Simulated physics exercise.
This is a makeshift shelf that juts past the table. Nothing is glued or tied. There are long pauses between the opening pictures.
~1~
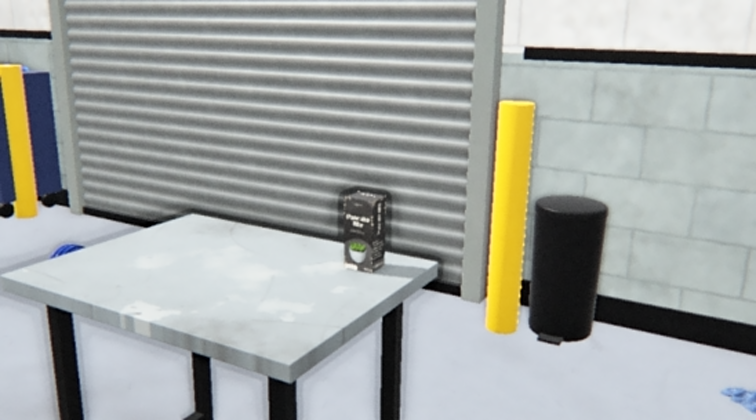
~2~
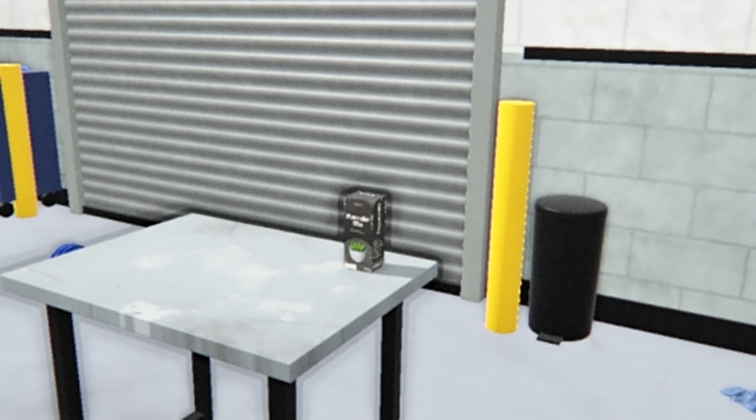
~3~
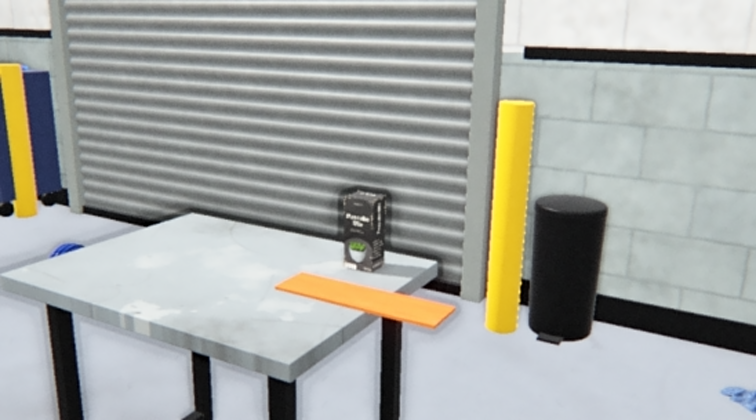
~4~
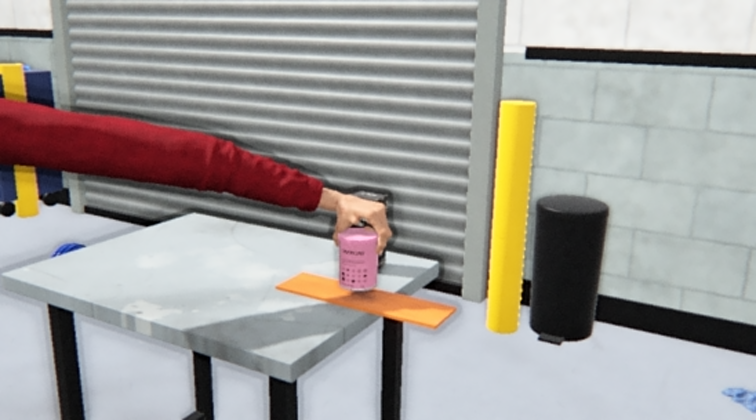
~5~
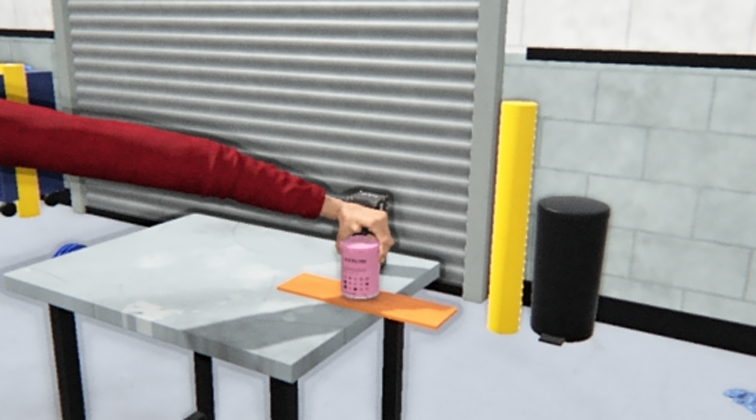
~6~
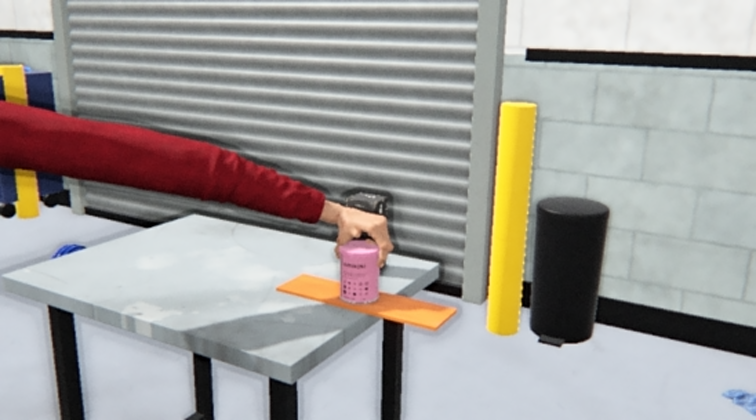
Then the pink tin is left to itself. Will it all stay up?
In the end the board holds.
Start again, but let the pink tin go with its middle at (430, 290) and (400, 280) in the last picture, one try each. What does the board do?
First, it comes down; second, it tips off the edge.
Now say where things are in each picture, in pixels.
The last thing is not in view yet, in the first frame.
The last thing is not in view yet, in the second frame.
The last thing is not in view yet; orange board (362, 298), in the third frame.
Coming down; pink tin (358, 259); orange board (363, 298), in the fourth frame.
Coming down; pink tin (360, 267); orange board (364, 299), in the fifth frame.
In place under the hand; pink tin (360, 272); orange board (363, 300), in the sixth frame.
Then, 0.30 s later than the last frame, all is still.
Then, 0.70 s later than the last frame, pink tin resting near (360, 272).
When it is over, all 3 as before. End places, in pixels of the last picture, pink tin near (360, 272). The board keeps its balance.
